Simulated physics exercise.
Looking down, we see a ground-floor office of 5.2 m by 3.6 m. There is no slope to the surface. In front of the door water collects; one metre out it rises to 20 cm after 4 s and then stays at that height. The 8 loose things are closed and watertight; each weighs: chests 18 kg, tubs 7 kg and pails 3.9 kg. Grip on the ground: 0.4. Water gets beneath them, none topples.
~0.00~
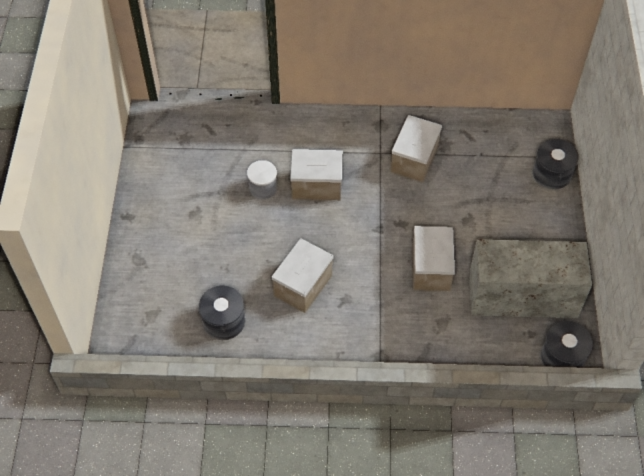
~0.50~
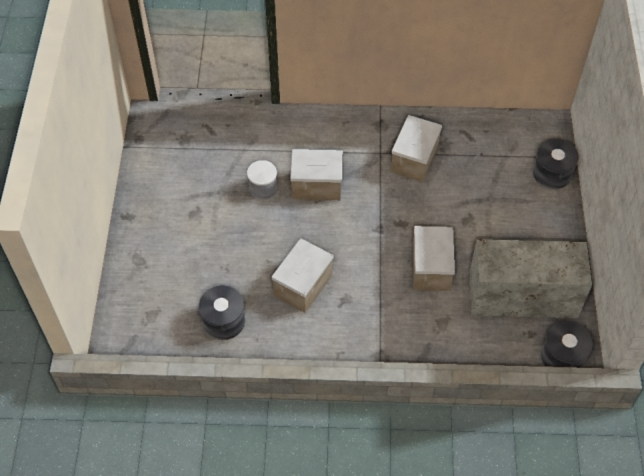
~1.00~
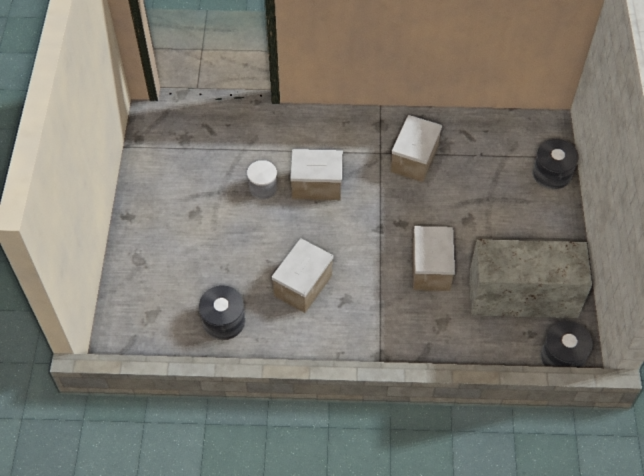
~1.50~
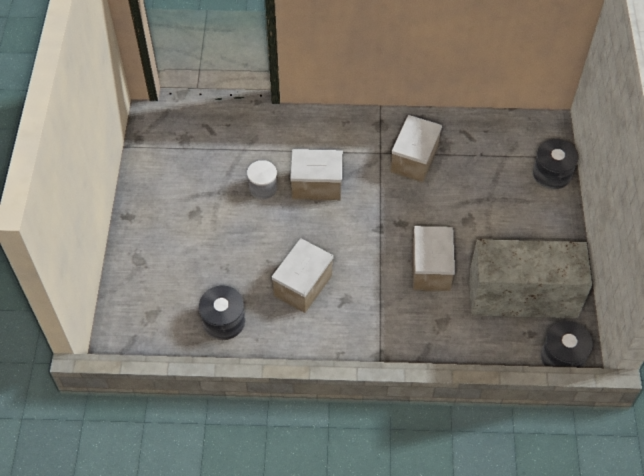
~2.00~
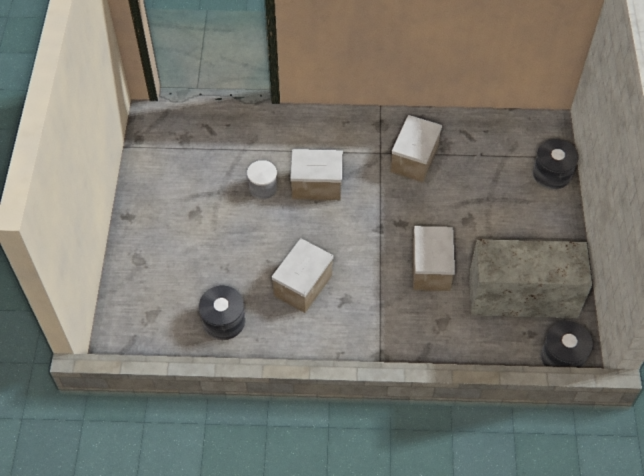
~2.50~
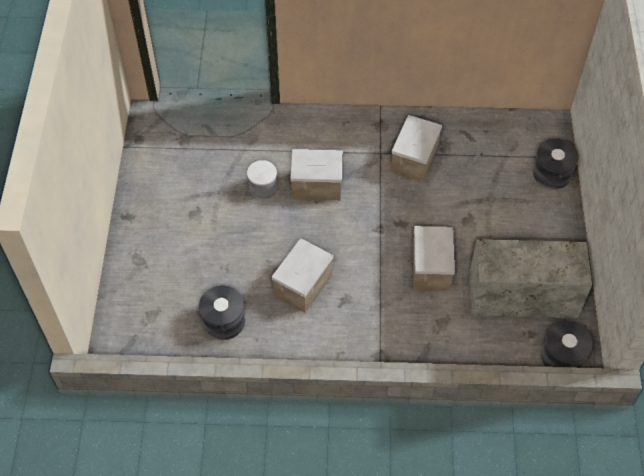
Water spread over the paved ground outside a small walled room, then crept through the doorway and just over the floor inside, while the pale boxes and dark round tubs stayed still.
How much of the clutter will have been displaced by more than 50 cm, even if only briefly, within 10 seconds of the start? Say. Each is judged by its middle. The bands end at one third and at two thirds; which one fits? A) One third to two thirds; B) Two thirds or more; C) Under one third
A.
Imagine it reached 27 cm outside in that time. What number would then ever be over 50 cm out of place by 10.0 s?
Count: 5.
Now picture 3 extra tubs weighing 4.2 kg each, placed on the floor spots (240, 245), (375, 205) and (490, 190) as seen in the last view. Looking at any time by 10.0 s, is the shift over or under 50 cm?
Sequence: Above the line / below the line / below the line.
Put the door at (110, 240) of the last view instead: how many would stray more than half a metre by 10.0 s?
The count would be 4.
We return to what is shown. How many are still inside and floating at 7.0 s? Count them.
The count is 1.
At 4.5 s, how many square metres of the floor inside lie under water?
I'd put it close to 6.0 m2.
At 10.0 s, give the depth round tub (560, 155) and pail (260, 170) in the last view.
First about 1 cm, second about 8 cm.
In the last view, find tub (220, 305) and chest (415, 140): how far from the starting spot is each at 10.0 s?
Respectively 250 and 0 centimetres.
After 3.5 s 0 of 8 are over 50 cm from their spots; 0 afloat.
After 4.5 s 0 of 8 are over 50 cm from their spots; 0 afloat.
After 7.0 s 2 of 8 are over 50 cm from their spots; 1 afloat.
After 10.0 s 3 of 8 are over 50 cm from their spots, and 3 have been at some point; 4 afloat.
